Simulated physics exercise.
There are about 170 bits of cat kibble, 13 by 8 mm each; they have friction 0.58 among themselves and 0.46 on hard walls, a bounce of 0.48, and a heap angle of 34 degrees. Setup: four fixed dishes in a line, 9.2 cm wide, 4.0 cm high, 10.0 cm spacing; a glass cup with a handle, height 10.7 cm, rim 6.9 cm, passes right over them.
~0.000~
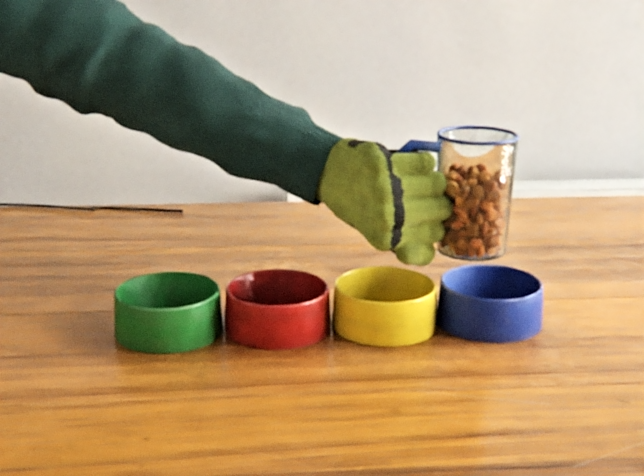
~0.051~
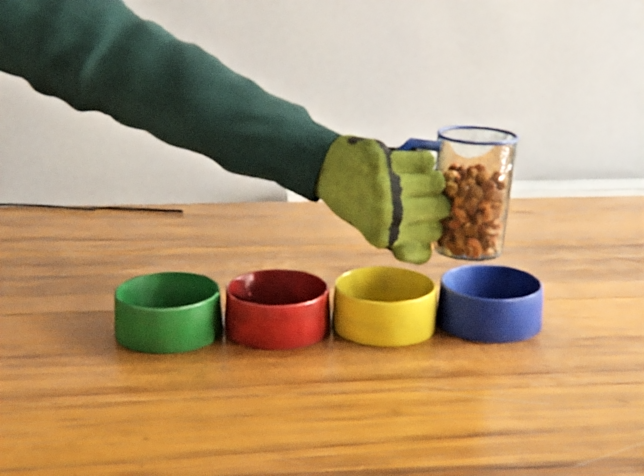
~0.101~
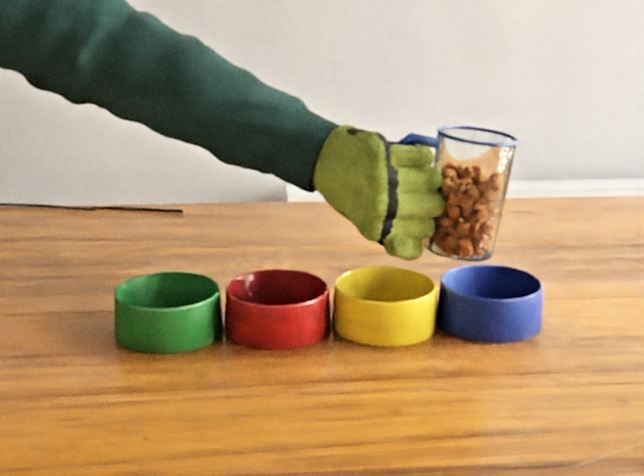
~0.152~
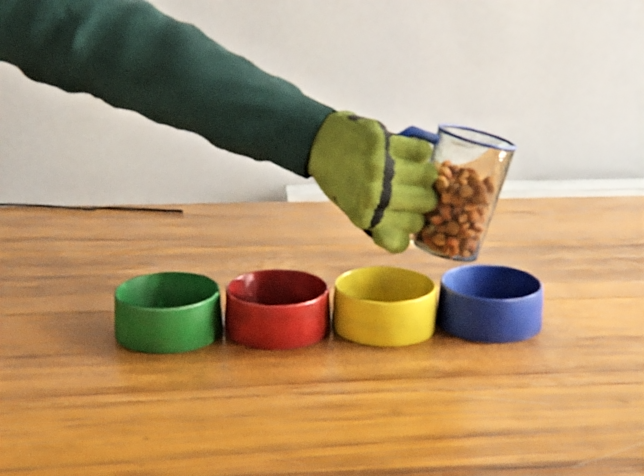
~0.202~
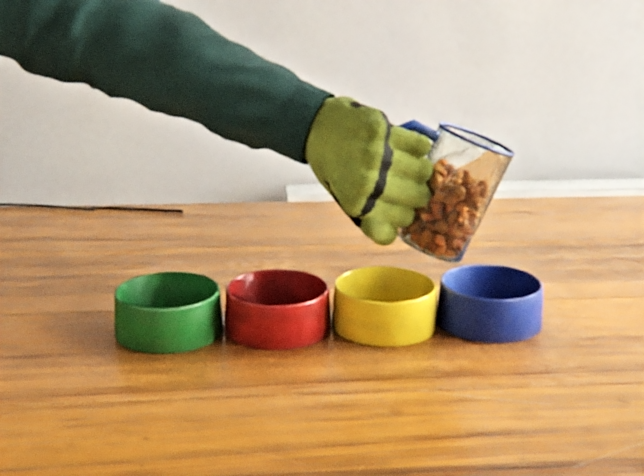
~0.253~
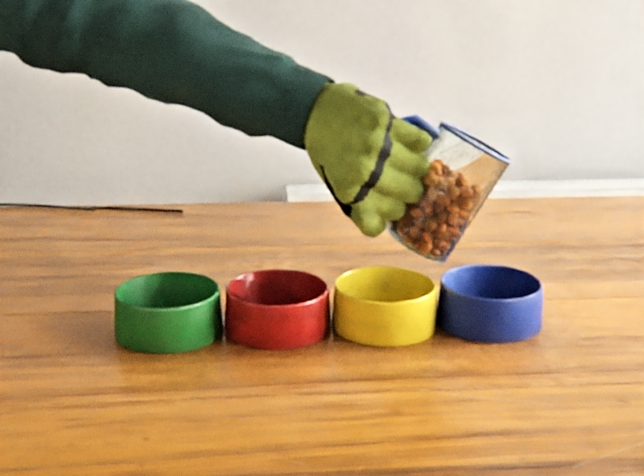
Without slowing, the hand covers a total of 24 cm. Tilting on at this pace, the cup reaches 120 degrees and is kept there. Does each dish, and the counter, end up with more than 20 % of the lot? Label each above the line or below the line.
Red dish: Below the line; blue dish: Below the line; green dish: Below the line; yellow dish: Above the line; counter: Below the line.
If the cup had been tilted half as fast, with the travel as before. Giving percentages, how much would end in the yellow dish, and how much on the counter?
Yellow 0, counter 0.
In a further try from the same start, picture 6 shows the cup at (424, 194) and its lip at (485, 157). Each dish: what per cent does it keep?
Kept per dish: Red = 100, blue = 0, green = 0, yellow = 0.
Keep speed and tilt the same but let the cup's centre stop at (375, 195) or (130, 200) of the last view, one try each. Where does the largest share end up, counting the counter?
Most lands at yellow on the first run and at yellow on the second.
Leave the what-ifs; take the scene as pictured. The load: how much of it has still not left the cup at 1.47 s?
0 per cent.
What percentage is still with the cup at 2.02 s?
Close to 0 per cent of the load, I'd guess.
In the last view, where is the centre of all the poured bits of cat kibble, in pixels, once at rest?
In the last view, approximately (375, 305).
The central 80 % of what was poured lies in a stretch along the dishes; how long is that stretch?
I'd put it near 7 cm.
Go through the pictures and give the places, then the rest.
The first picture shows cup at (474, 193), tilt 0 degrees, lip at (516, 135), moved 0.0 cm; middle of the pieces at (476, 211); blue dish at (491, 282); yellow dish at (385, 285); red dish at (277, 288); green dish at (167, 290).
The second picture shows cup at (473, 193), tilt 2 degrees, lip at (516, 136), moved 0.1 cm; middle of the pieces at (474, 211).
The third picture shows cup at (468, 193), tilt 6 degrees, lip at (515, 139), moved 0.6 cm; middle of the pieces at (468, 211).
The fourth picture shows cup at (460, 194), tilt 13 degrees, lip at (514, 145), moved 1.3 cm; middle of the pieces at (458, 211).
The fifth picture shows cup at (453, 194), tilt 21 degrees, lip at (512, 152), moved 2.0 cm; middle of the pieces at (449, 211).
The sixth picture shows cup at (445, 194), tilt 28 degrees, lip at (508, 160), moved 2.7 cm; middle of the pieces at (439, 211); blue dish at (491, 282); yellow dish at (385, 285); red dish at (277, 288); green dish at (167, 290). Its pace works out near 145 degrees a second; the hand travels 14 cm a second.
After 0.98 s, tilt 120 degrees; cup holds 80 %, yellow 20 %.
After 1.47 s, tilt 120 degrees; cup holds 0 %, red 5 %, yellow 85 %.
After 2.02 s, tilt 120 degrees; cup holds 0 %, red 5 %, yellow 85 %.
At rest (2.3 s), red 5 %, blue 0 %, green 0 %, yellow 85 %, counter 5 %.
